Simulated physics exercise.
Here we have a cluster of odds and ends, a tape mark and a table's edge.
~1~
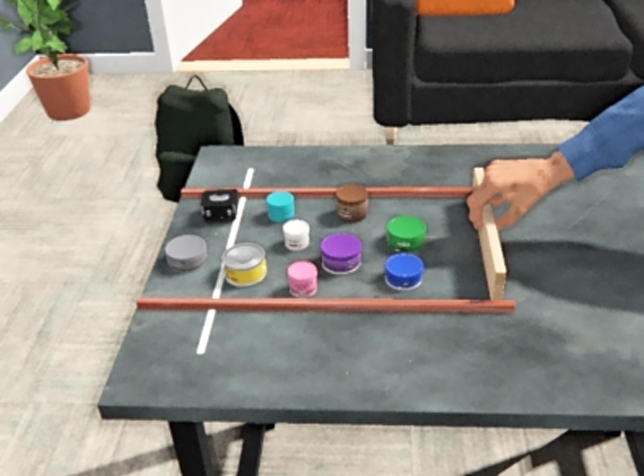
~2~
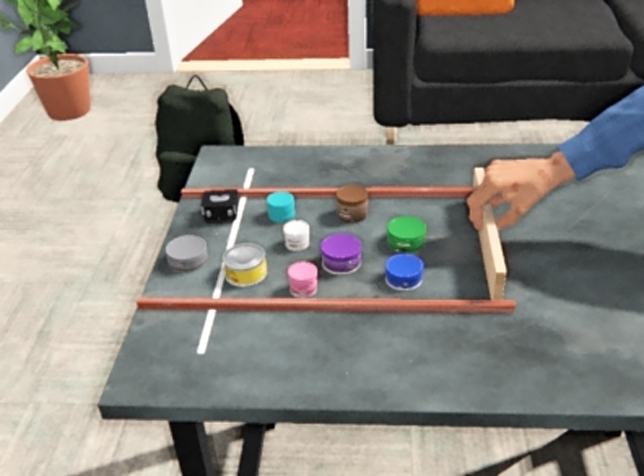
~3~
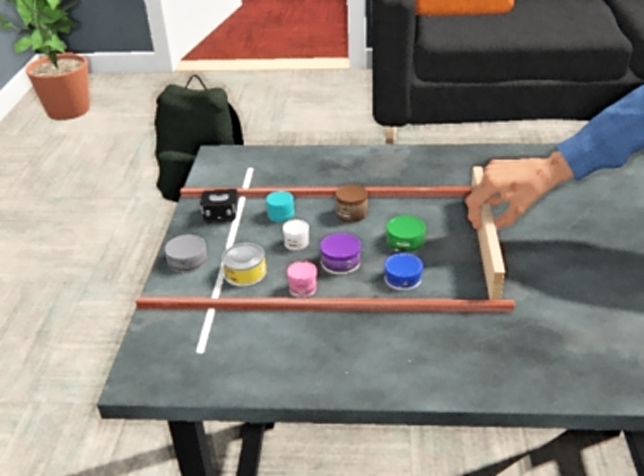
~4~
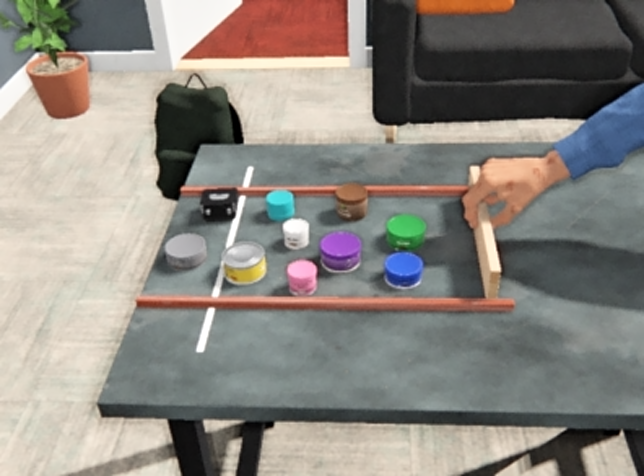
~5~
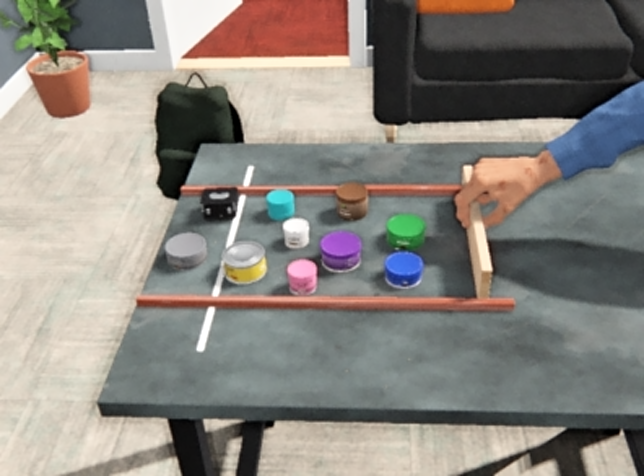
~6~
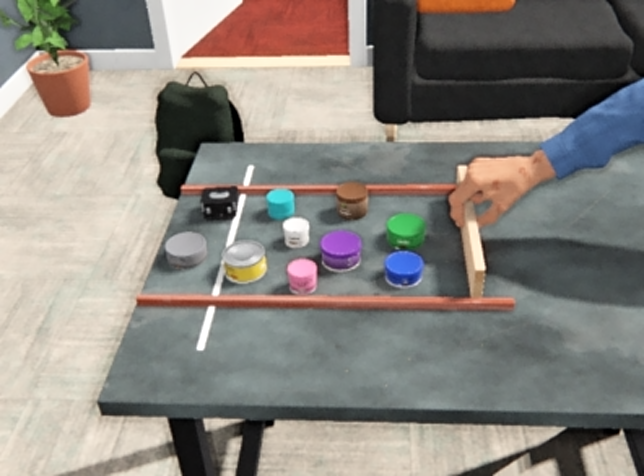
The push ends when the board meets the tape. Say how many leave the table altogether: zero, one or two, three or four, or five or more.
In the end the number that fall off is one or two.
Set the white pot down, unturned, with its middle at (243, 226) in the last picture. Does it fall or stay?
From there it does not fall.
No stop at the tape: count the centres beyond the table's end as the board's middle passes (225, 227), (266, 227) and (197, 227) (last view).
Place by place, 2, 0 and 5.
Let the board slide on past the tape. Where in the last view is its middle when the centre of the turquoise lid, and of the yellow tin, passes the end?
About (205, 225), and (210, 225) for the other.
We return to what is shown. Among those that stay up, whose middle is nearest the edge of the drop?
The yellow tin ends nearest.
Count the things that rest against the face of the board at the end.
In contact: 5.
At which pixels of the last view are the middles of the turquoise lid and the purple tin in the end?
The turquoise lid at (196, 200), the purple tin at (208, 240).
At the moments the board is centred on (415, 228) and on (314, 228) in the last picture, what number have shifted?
By then 2, and 7.
Soon after, none off yet; grey tub at rest near (187, 251); black case at rest near (221, 204); yellow tin at rest near (245, 262).
Then, none off yet; grey tub moved a little near (178, 249); black case moved a little near (202, 204); yellow tin moved about its own width near (211, 256).
By the end, the number that fall off is one or two; fallen, black case and grey tub.
